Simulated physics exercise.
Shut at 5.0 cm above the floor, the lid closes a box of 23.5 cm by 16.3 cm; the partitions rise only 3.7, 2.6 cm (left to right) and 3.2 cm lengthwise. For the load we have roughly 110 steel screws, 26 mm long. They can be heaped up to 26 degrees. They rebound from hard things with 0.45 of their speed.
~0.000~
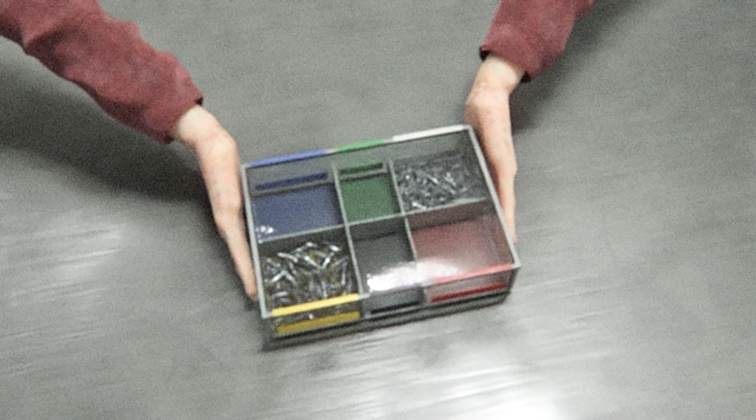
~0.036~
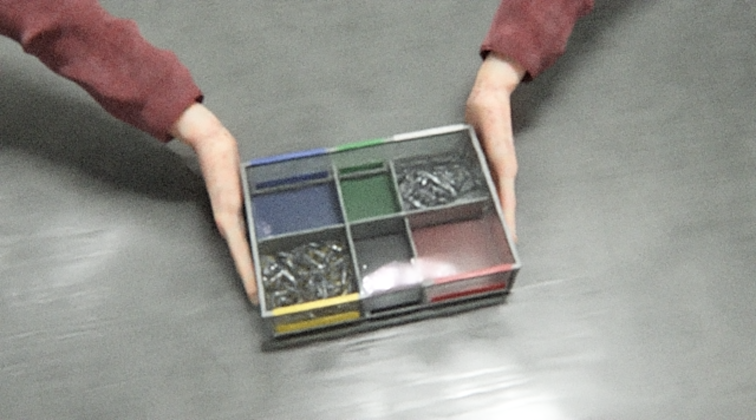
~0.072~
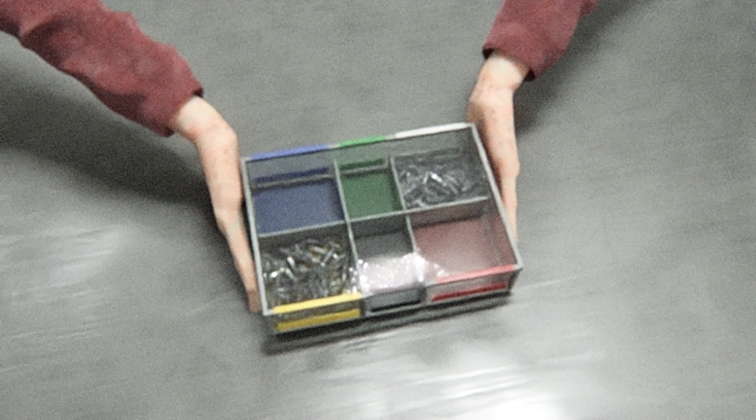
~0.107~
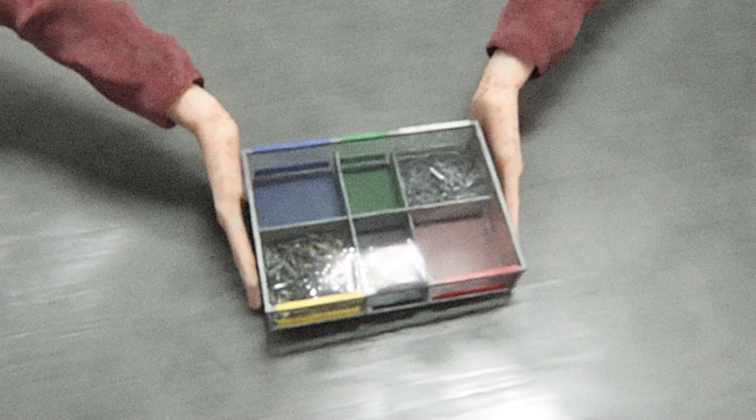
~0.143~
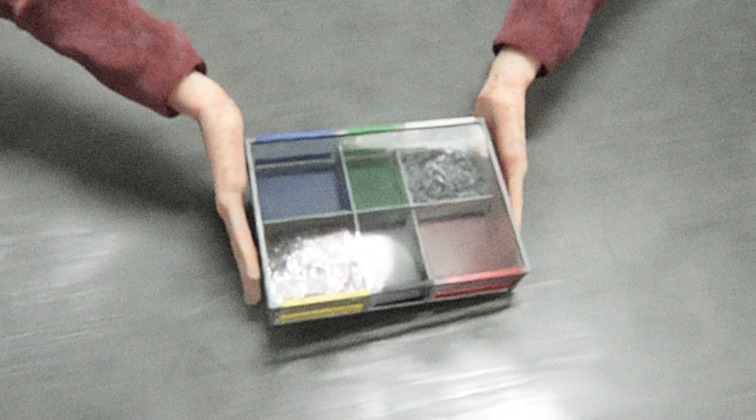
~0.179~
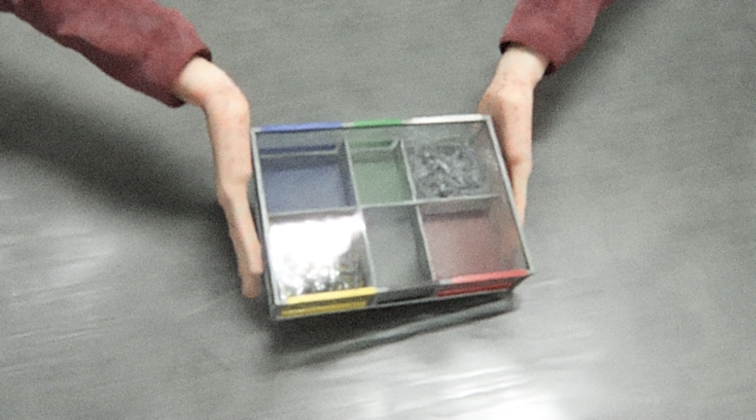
At first, two hands in dark red sleeves hold a clear-lidded box by its sides above a gray surface, small metal pieces heaped in its front-left and back-right compartments. The hands then tilt the box slightly, and a bright reflection slides left across the lid while the pieces stay in their compartments.
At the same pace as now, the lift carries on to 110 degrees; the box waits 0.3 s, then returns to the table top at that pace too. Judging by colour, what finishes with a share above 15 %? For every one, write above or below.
Red below, blue below, green below, yellow above, white above, black below.
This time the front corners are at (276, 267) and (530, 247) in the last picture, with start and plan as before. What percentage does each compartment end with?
In per cent, the final split is red 0, blue 0, green 0, yellow 50, white 50, black 0.
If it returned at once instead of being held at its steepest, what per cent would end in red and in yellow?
Final amounts would be red 5% and yellow 55%.
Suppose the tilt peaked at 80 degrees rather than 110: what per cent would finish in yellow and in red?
Yellow: 60 per cent; red: 5 per cent.
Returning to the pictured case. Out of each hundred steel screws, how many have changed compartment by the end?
That comes to close to 10 percent.
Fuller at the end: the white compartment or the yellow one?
Result: Yellow has more.
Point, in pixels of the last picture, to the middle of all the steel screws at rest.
Roughly pixel (347, 272).
After 1.14 s, tilt 110 degrees; red 5 %, yellow 60 %, white 35 %.
Then, at 1.78 s, tilt 58 degrees; red 5 %, yellow 55 %, white 35 %.
Then, at 2.46 s, tilt 0 degrees; red 5 %, yellow 55 %, white 35 %.
At rest (2.9 s), red 5 %, blue 0 %, green 0 %, yellow 55 %, white 35 %, black 0 %.
